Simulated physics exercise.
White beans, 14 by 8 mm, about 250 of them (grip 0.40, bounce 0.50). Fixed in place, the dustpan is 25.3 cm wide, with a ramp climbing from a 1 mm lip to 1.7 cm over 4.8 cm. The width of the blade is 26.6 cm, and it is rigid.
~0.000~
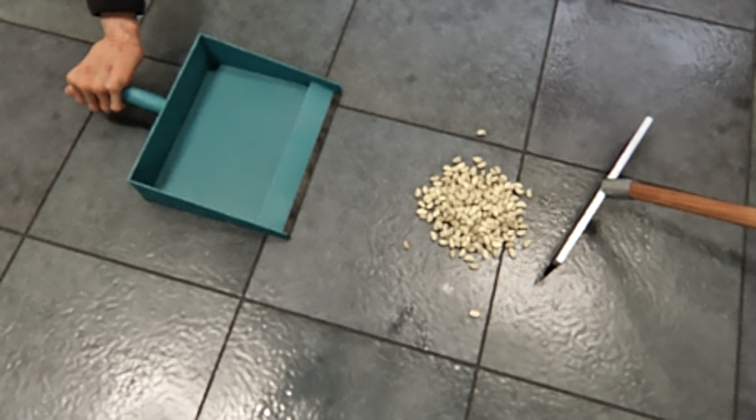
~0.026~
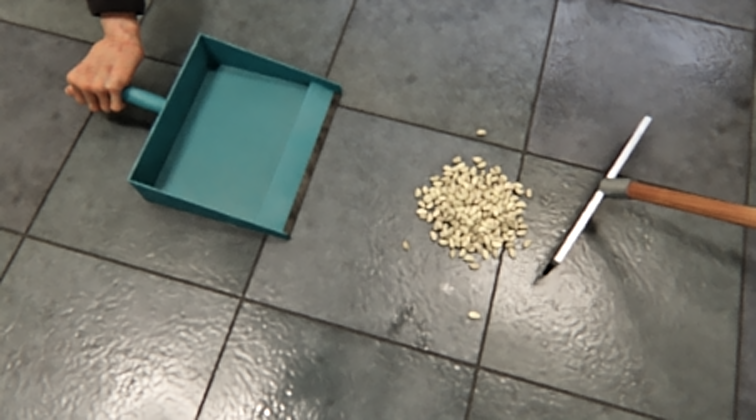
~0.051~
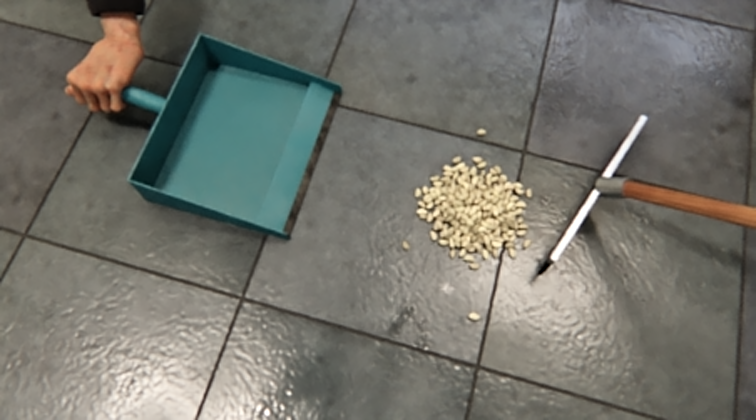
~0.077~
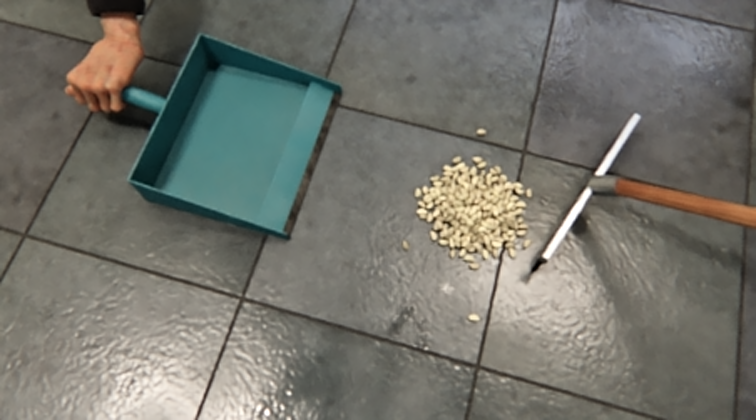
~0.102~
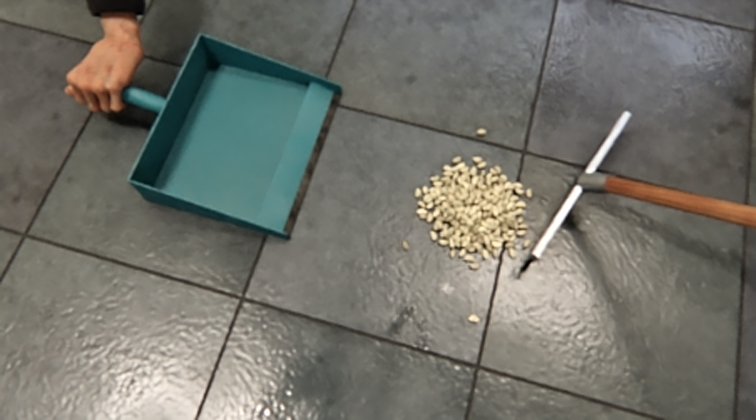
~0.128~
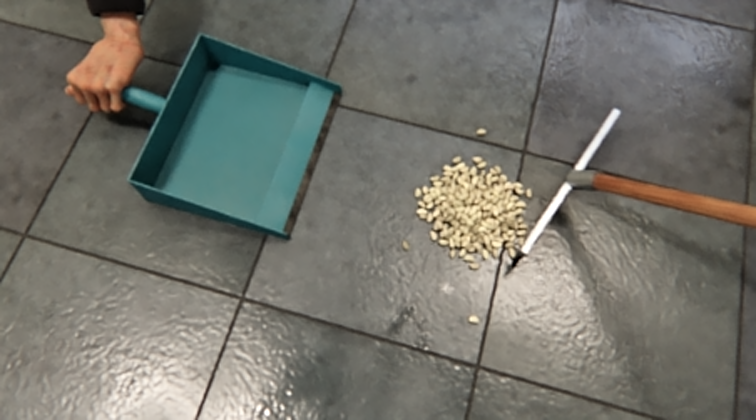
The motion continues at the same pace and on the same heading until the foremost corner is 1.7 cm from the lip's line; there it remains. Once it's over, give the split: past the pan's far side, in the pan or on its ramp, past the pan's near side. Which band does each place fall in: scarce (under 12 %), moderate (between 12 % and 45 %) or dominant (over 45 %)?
As I see it, past the pan's far side: Not many. In the pan or on its ramp: A middle share. Past the pan's near side: Not many.
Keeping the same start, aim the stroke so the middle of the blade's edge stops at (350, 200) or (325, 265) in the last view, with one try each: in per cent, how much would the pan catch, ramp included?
The two tries give about 10 and 0 percent.
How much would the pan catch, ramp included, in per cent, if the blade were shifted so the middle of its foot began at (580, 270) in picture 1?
Something close to 10 percent.
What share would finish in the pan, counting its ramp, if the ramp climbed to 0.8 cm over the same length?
That change would give about 25 per cent.
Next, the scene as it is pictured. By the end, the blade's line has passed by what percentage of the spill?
Estimate: Near 10 %.
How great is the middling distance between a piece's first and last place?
That distance is around 24 cm.
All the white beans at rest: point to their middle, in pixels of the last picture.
Somewhere around (331, 150) in the final frame.
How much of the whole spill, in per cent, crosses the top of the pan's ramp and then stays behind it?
Close to 0 per cent.
Then, at 0.37 s, middle of the blade 22 cm from the lip; 0 % over the lip, far side 0 %, near side 0 %.
After 0.54 s, middle of the blade 11 cm from the lip; 0 % over the lip, far side 5 %, near side 0 %.
After 0.83 s, middle of the blade 6 cm from the lip; 20 % over the lip, far side 10 %, near side 0 %.
By 1.7 s all is still; far side 10 %, pan 20 %, near side 0 %, in front of the lip or behind the blade 70 %.
